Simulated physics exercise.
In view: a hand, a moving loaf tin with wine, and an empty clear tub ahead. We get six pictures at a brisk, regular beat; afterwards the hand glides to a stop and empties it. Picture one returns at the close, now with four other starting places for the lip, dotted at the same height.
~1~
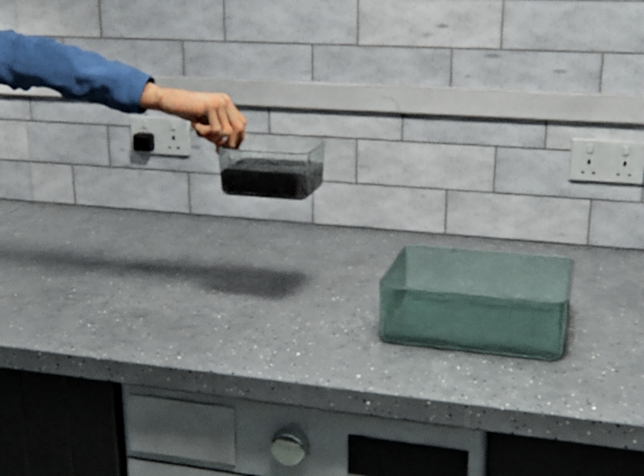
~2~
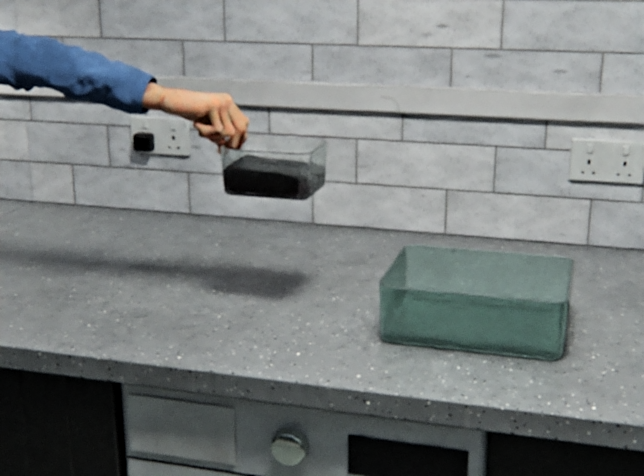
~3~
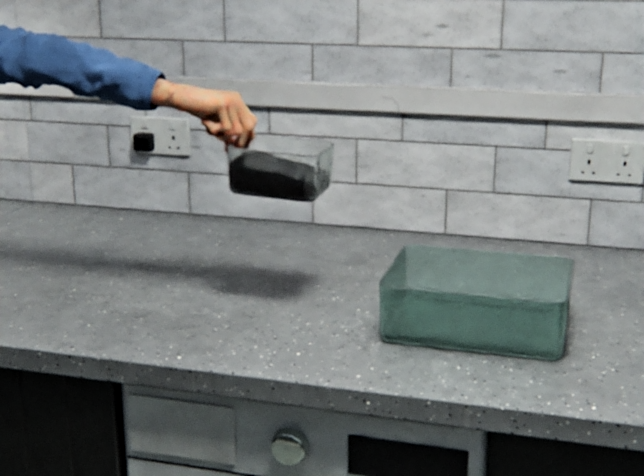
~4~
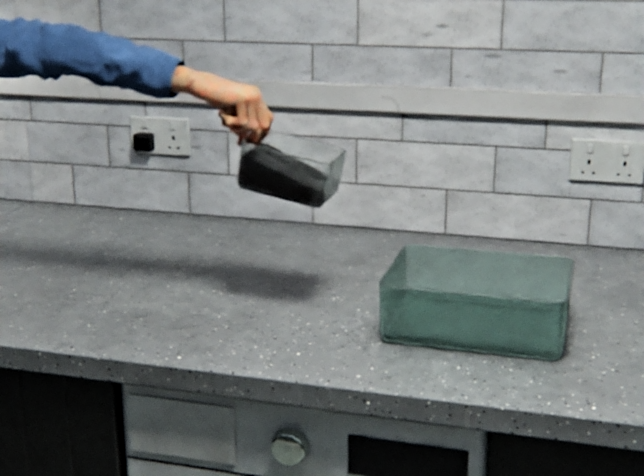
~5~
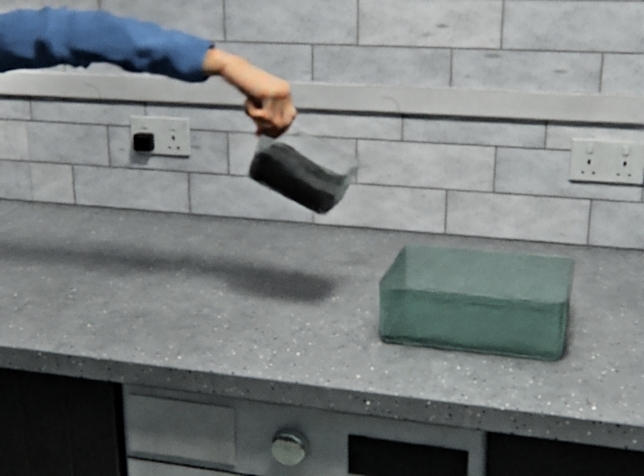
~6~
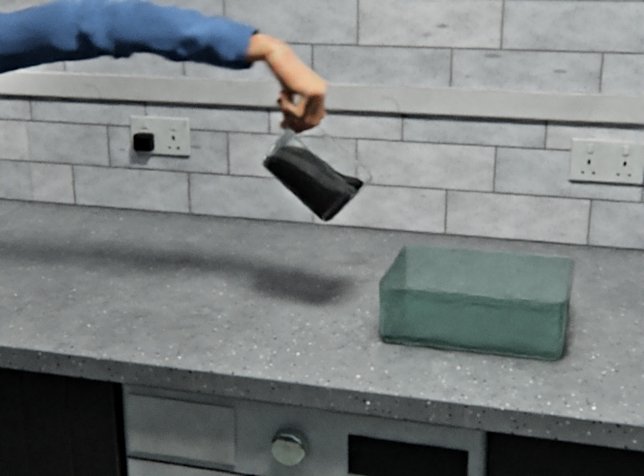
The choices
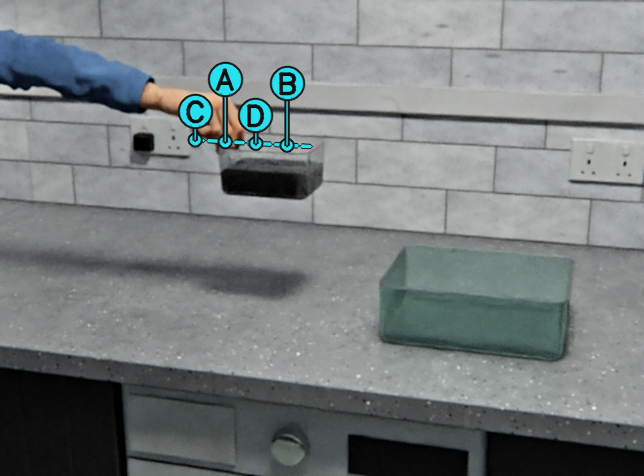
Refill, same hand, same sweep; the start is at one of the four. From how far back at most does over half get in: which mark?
The limit is B.
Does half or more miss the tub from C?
Yes.
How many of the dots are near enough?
One of the four.
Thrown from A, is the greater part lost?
Yes, it does.
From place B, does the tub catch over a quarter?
Yes, clearly.
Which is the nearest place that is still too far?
D it is.
On the marked copy, A at (225, 141); B at (287, 145); C at (195, 139); D at (255, 143).
If A is chosen, about 0 % lands in the tub, 98 % falls short.
If B is chosen, about 70 % lands in the tub, 22 % falls short and 7 % goes beside or beyond.
If C is chosen, about 0 % lands in the tub, 100 % falls short.
If D is chosen, about 19 % lands in the tub, 78 % falls short and 4 % goes beside or beyond.
